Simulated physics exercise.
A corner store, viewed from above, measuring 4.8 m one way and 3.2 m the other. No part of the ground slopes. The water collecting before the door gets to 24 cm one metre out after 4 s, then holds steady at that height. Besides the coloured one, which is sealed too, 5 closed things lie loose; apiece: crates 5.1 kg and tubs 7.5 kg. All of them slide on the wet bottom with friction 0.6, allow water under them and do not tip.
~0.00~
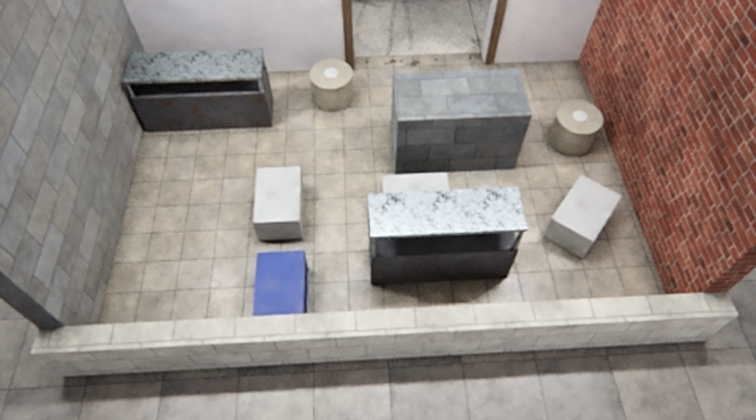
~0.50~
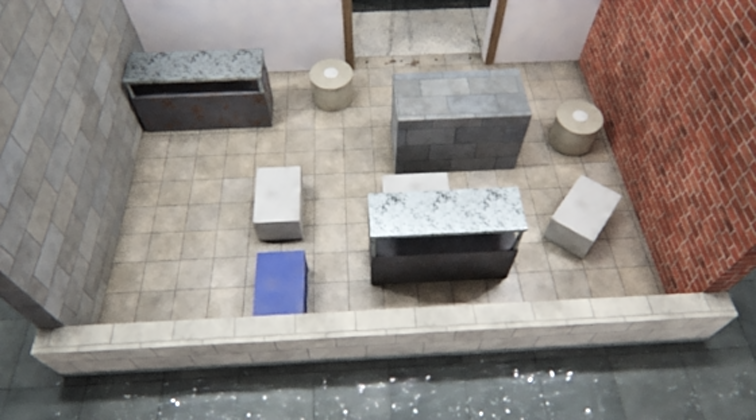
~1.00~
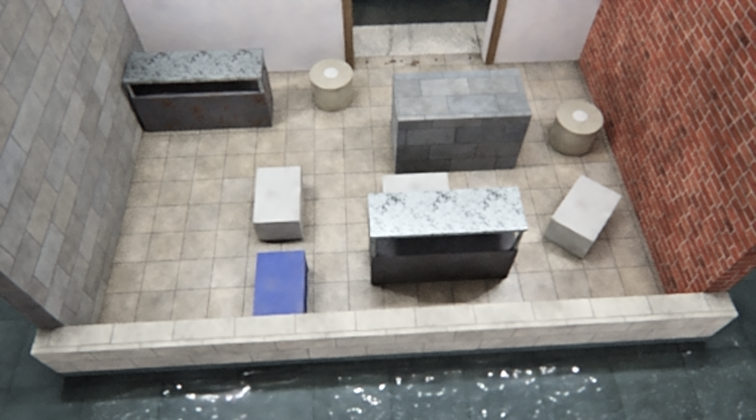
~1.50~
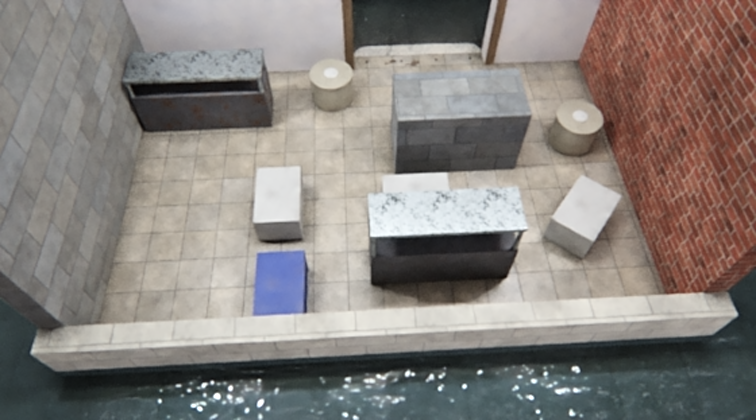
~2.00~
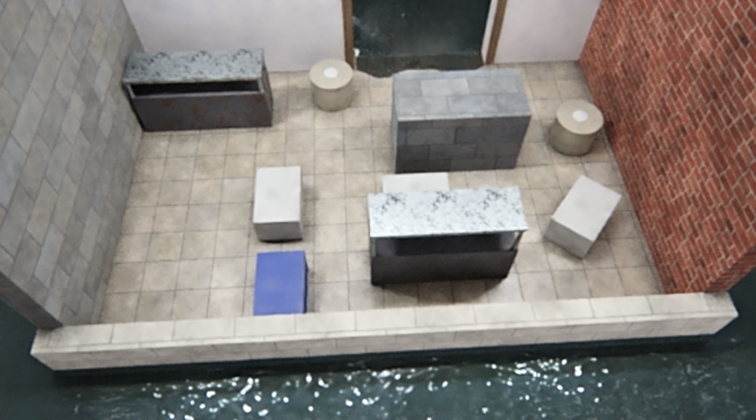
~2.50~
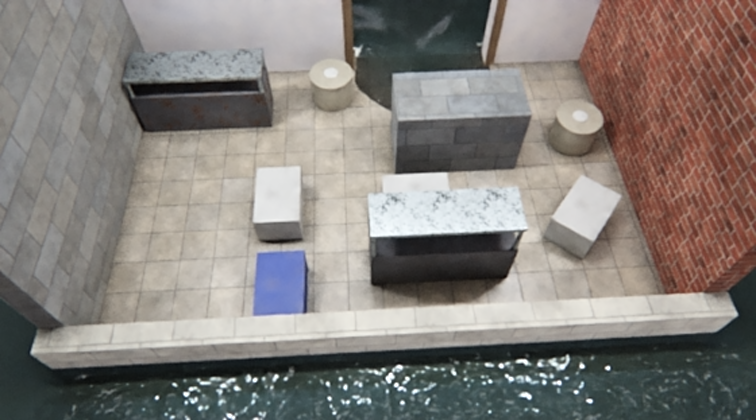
To begin with, a tiled room seen from above is dry, with a blue crate, pale blocks, round tubs and counters standing about. Dark water then covers the ground outside the low front wall and beyond the doorway, and finally spreads a little way inside, while the objects stay still.
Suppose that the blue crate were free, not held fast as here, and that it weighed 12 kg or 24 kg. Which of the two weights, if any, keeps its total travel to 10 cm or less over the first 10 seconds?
Neither weight.
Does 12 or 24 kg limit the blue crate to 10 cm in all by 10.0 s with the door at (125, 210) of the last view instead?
Under that change no listed mass suffices.
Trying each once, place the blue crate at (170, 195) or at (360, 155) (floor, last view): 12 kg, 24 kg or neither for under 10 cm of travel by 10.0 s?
In turn: Neither holds; neither holds.
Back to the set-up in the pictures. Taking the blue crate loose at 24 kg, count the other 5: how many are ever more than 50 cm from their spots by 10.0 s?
The total is 3.
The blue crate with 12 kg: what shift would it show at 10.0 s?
100 cm.
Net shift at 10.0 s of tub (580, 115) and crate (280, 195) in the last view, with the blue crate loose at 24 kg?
200 cm, 100 cm.
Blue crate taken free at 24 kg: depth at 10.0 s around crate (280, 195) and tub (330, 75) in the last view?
13 and 11 cm.
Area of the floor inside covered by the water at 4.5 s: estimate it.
That flooded area is roughly 5.5 m2.
After 3.5 s the blue crate would be 0 cm from its start with 12 kg and 0 cm from its start with 24 kg; 0 cm of water round it then.
After 4.5 s the blue crate would be 0 cm from its start with 12 kg and 0 cm from its start with 24 kg; 0 cm of water round it then.
After 7.0 s the blue crate would be 0 cm from its start with 12 kg and 0 cm from its start with 24 kg; 3 cm of water round it then.
After 10.0 s the blue crate would be 93 cm from its start with 12 kg and 91 cm from its start with 24 kg; 9 cm of water round it then.
